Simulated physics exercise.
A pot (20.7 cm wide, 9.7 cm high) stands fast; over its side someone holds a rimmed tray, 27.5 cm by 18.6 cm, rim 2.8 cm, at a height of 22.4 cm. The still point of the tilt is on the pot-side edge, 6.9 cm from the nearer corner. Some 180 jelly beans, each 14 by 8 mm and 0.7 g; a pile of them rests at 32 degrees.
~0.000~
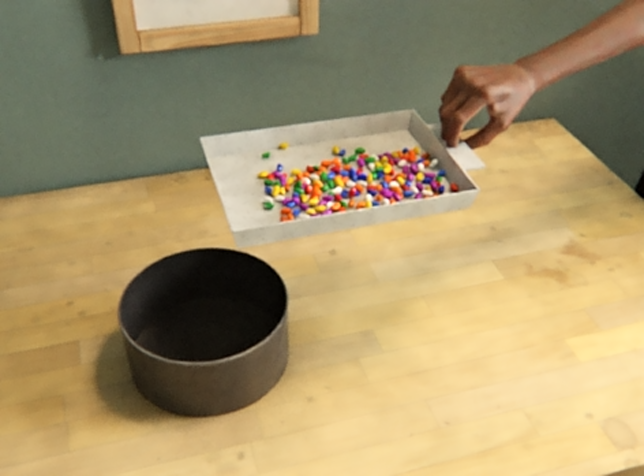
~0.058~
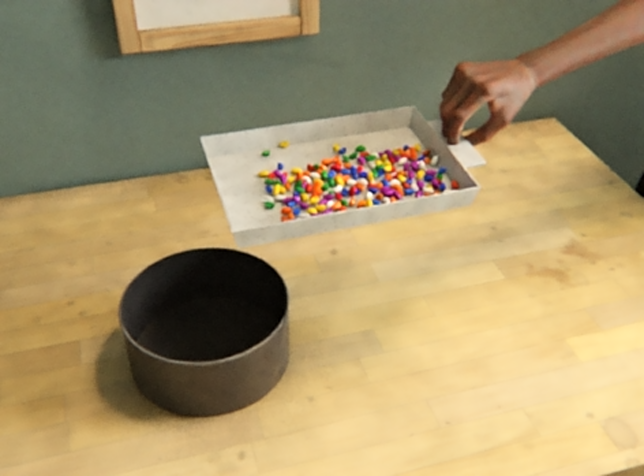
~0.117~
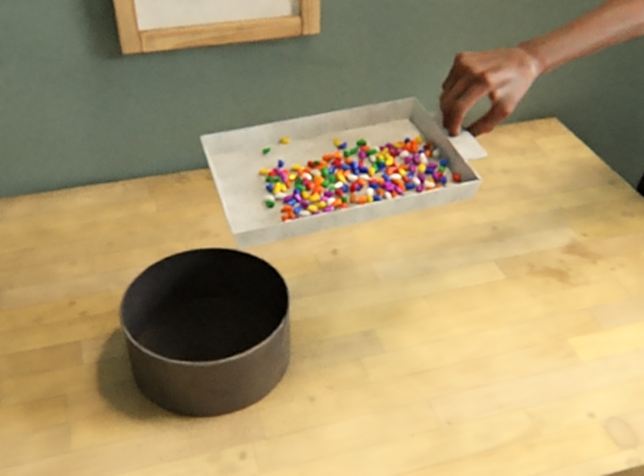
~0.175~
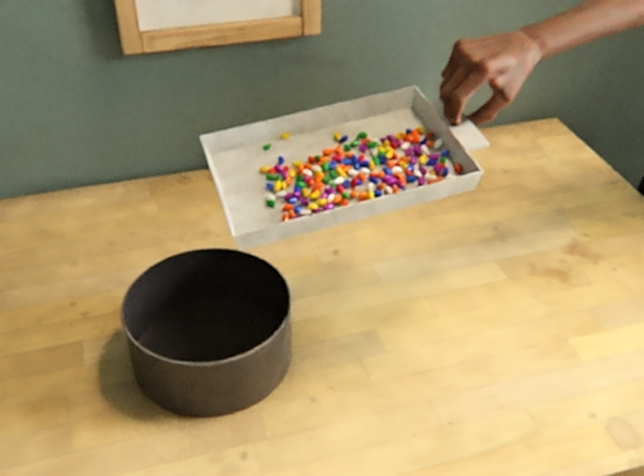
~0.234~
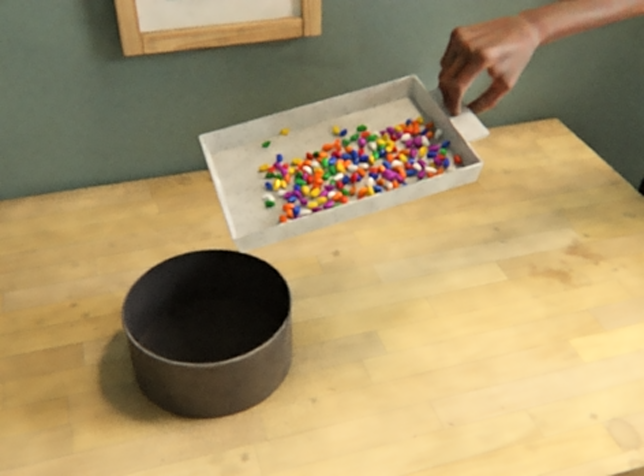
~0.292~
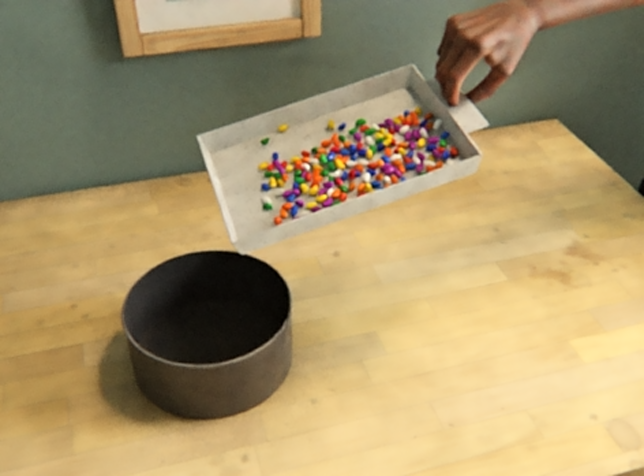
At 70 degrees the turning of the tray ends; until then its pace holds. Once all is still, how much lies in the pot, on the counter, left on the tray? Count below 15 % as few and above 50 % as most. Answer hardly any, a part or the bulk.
Pot: A part, counter: Hardly any, tray: The bulk.
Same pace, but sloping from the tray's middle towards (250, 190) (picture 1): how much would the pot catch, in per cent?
Some 15 per cent.
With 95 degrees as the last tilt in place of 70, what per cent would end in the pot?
It would be near 95 per cent.
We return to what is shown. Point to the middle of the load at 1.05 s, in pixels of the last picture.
At about (246, 214).
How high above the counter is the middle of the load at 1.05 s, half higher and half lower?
Some 24 cm.
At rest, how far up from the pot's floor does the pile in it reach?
About 1.0 cm.
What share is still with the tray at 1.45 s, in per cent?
Some 75 per cent of the load.
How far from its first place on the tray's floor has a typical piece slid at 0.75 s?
Some 8 cm.
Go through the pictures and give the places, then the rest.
Tray tilt 0 degrees, front corners at (236, 227) and (473, 188); middle of the pieces at (362, 184); pot at (204, 300), in the first picture.
Tray tilt 1 degrees, front corners at (237, 227) and (474, 185); middle of the pieces at (363, 182), in the second picture.
Tray tilt 3 degrees, front corners at (237, 229) and (475, 178), lowest corner left front; middle of the pieces at (363, 177), in the third picture.
Tray tilt 7 degrees, front corners at (237, 231) and (476, 170), lowest corner left front; middle of the pieces at (364, 172), in the fourth picture.
Tray tilt 10 degrees, front corners at (236, 234) and (476, 161), lowest corner left front; middle of the pieces at (364, 167), in the fifth picture.
Tray tilt 14 degrees, front corners at (235, 237) and (475, 153), lowest corner left front; middle of the pieces at (351, 164); pot at (208, 303). The tray's pace is about 60 degrees a second, in the sixth picture.
After 0.75 s, tilt 41 degrees; the tray holds 100 %, the pot 0 %.
After 1.05 s, tilt 59 degrees; the tray holds 100 %, the pot 0 %.
After 1.45 s, tilt 70 degrees; the tray holds 75 %, the pot 15 %.
By 2.9 s all is still; pot 35 %, counter 5 %, tray 60 %.
